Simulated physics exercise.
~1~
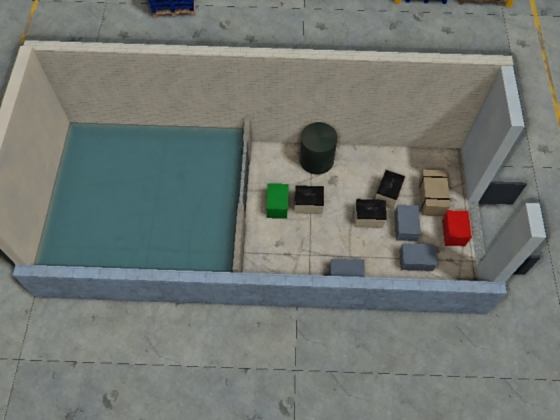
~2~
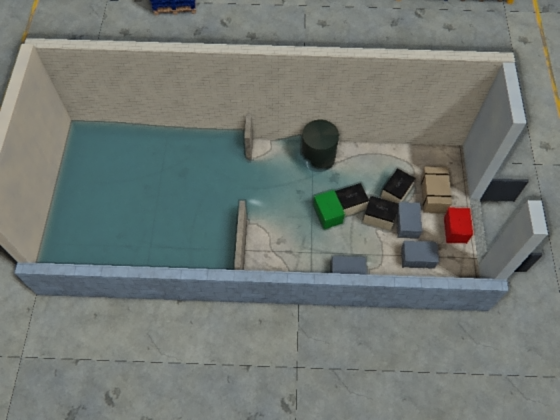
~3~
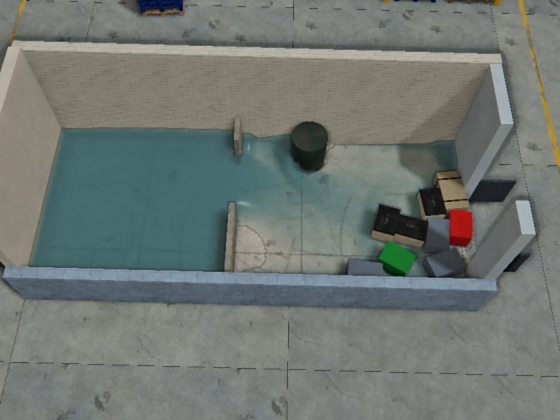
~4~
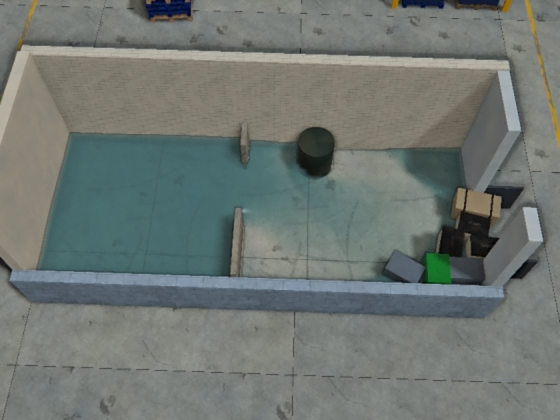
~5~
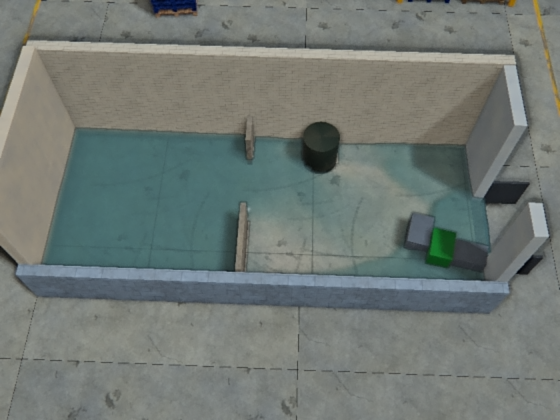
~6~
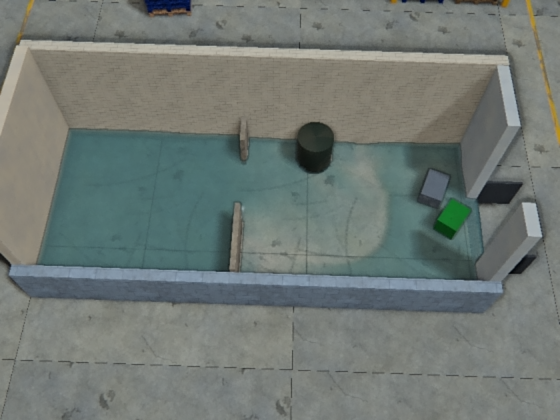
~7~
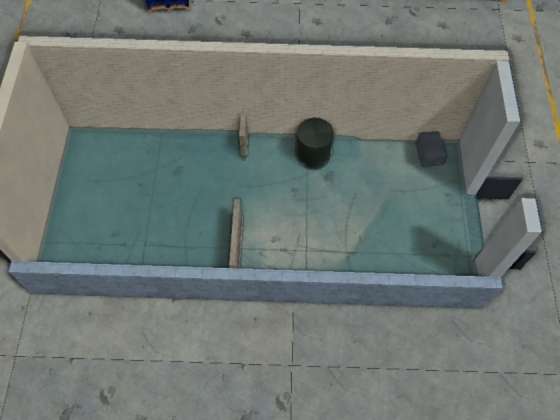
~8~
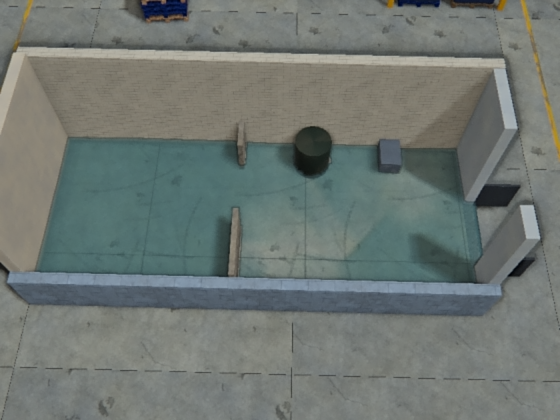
Teal water fills the left side of a walled, divided basement seen from above, while boxes in green, red, black, tan and grey sit on the dry right floor near a dark green drum. The middle of the partition opens and the water spreads through, pushing the green box and its neighbours rightward. They bunch up by the gap in the right wall, and the red box goes out, followed by most of the others. The green box drifts up and then leaves too. One grey box remains, floating along the back wall and moving left toward the drum, which stays put.
